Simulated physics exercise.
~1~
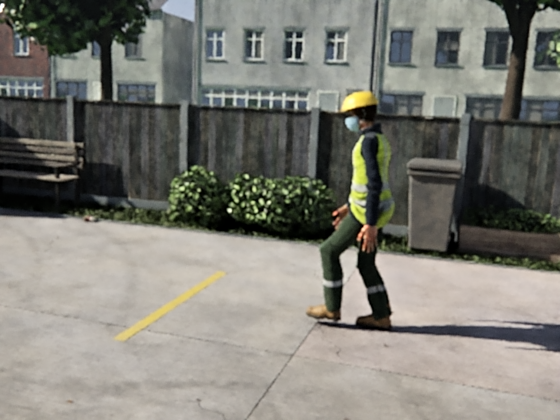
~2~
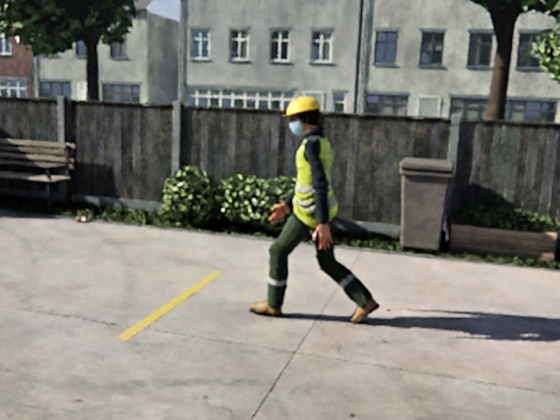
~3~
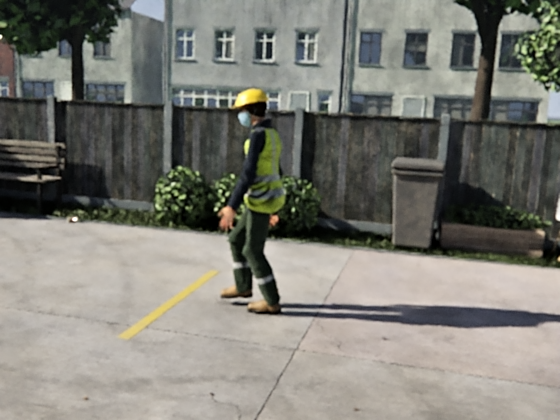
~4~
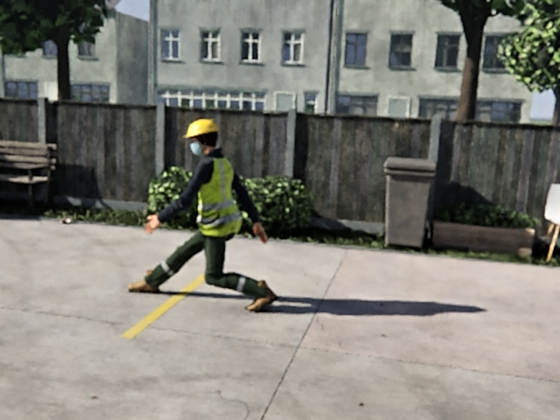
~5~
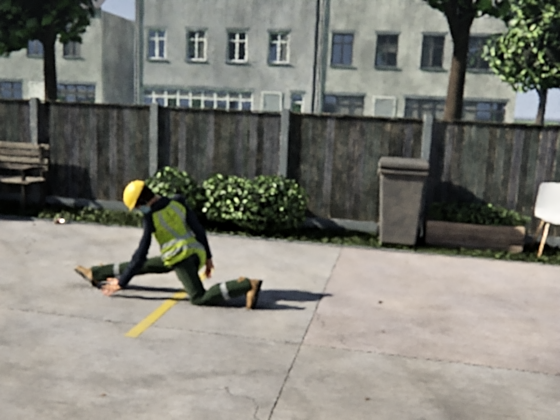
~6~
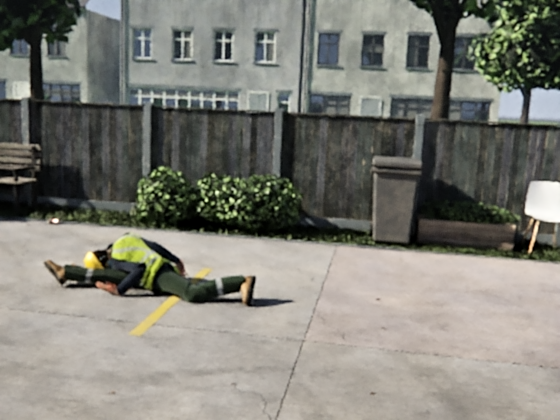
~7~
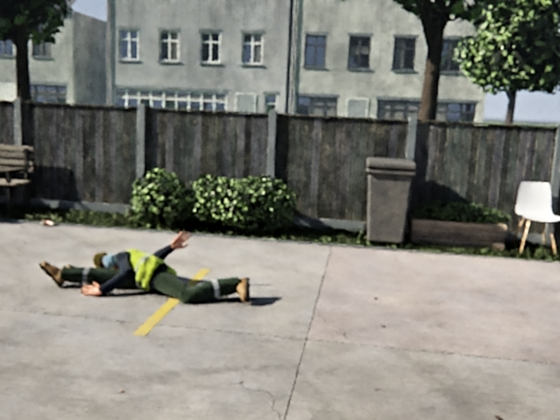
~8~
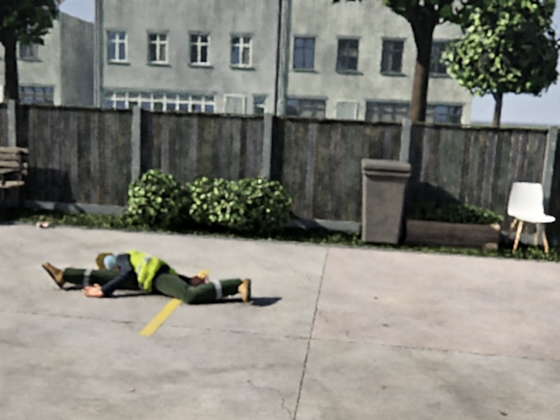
Worker in yellow helmet and face mask striding left across paved yard, collapsing into a split and lying sprawled across yellow tape.
